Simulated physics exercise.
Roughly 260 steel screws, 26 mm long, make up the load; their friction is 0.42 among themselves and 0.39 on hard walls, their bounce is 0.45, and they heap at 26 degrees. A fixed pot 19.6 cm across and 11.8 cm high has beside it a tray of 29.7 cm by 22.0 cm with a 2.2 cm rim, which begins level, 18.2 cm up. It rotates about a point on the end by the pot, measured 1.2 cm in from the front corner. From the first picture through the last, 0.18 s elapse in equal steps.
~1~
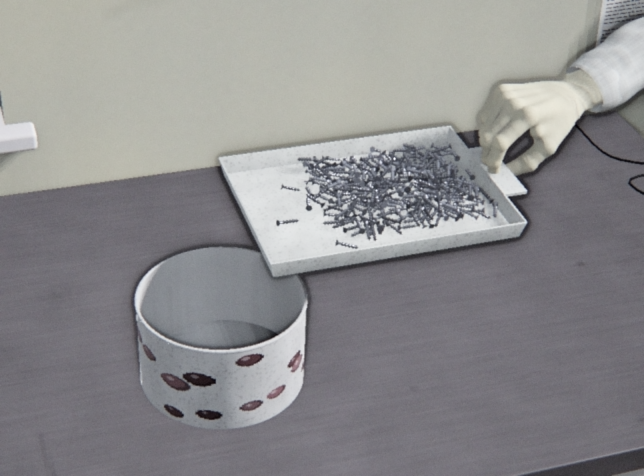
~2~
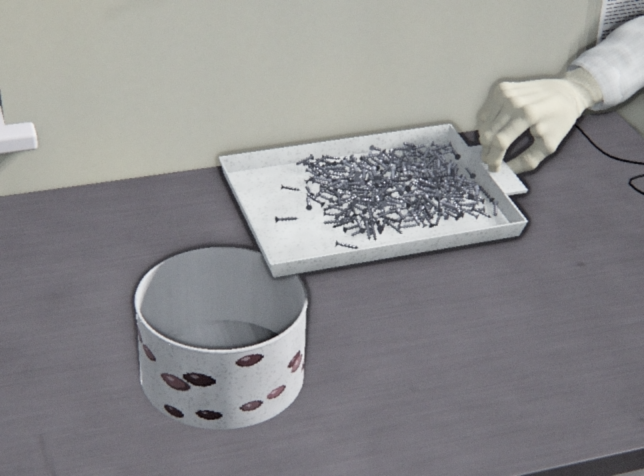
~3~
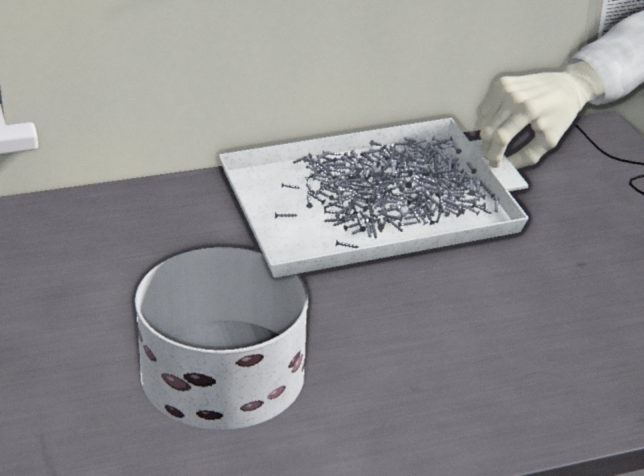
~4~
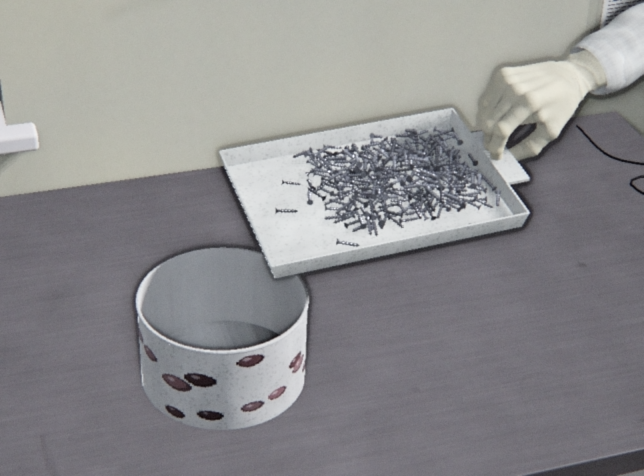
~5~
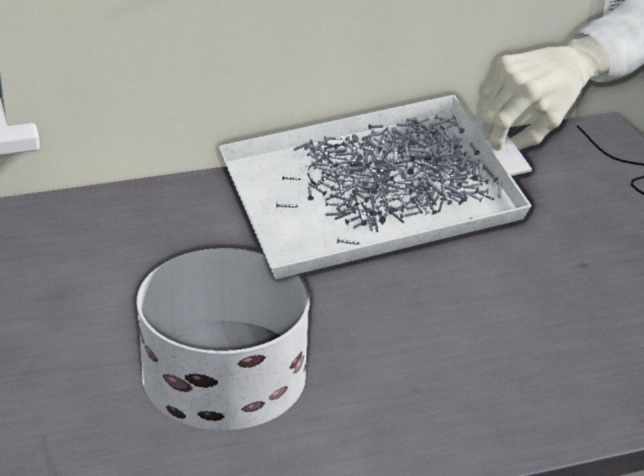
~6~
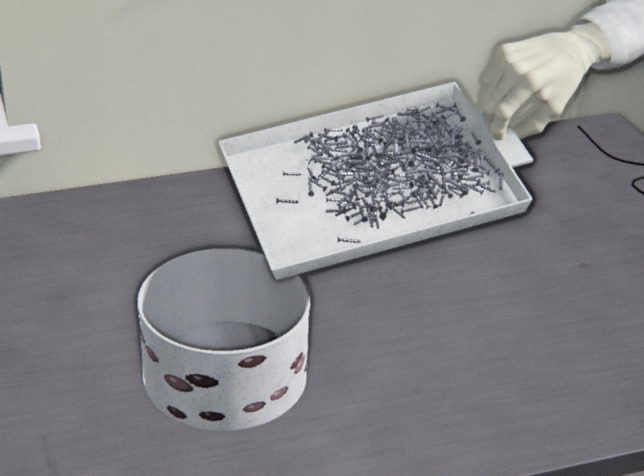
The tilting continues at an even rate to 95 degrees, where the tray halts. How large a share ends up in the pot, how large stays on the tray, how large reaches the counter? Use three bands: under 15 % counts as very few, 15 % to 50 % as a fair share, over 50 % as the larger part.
Pot: A fair share; tray: Very few; counter: The larger part.
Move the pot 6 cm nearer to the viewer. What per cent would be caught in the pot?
95 per cent.
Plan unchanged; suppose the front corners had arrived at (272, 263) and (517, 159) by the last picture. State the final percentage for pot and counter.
The pot gets 55 and the counter 45.
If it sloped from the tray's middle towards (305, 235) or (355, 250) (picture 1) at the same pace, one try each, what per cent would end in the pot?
First try: About 70 percent; second try: About 5 percent.
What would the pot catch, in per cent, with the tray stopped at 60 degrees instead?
Result: Close to 25 %.
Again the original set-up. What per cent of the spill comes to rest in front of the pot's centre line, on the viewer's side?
About 100 percent of the spill.
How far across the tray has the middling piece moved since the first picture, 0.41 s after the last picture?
By then it sits near 9 cm from where it began.
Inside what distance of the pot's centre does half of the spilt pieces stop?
Close to 18 cm, give or take.
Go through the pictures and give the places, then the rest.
The first frame shows tray tilt 0 degrees, front corners at (275, 260) and (521, 221); middle of the pieces at (392, 185); pot at (221, 296).
The second frame shows tray tilt 0 degrees, front corners at (275, 261) and (521, 220); middle of the pieces at (392, 184).
The third frame shows tray tilt 2 degrees, front corners at (275, 261) and (522, 216); middle of the pieces at (393, 180).
The fourth frame shows tray tilt 5 degrees, front corners at (275, 262) and (523, 211), lowest corner left front; middle of the pieces at (394, 174).
The fifth frame shows tray tilt 8 degrees, front corners at (275, 264) and (524, 204), lowest corner left front; middle of the pieces at (395, 166).
The sixth frame shows tray tilt 11 degrees, front corners at (276, 265) and (526, 197), lowest corner left front; middle of the pieces at (395, 159); pot at (224, 298).
Then, 0.41 s after the last picture, tilt 52 degrees; the tray holds 100 %, the pot 0 %.
Then, 0.69 s after the last picture, tilt 79 degrees; the tray holds 35 %, the pot 5 %.
Then, 1.07 s after the last picture, tilt 95 degrees; the tray holds 0 %, the pot 30 %.
In the end, pot 30 %, tray 0 %, counter 70 %.
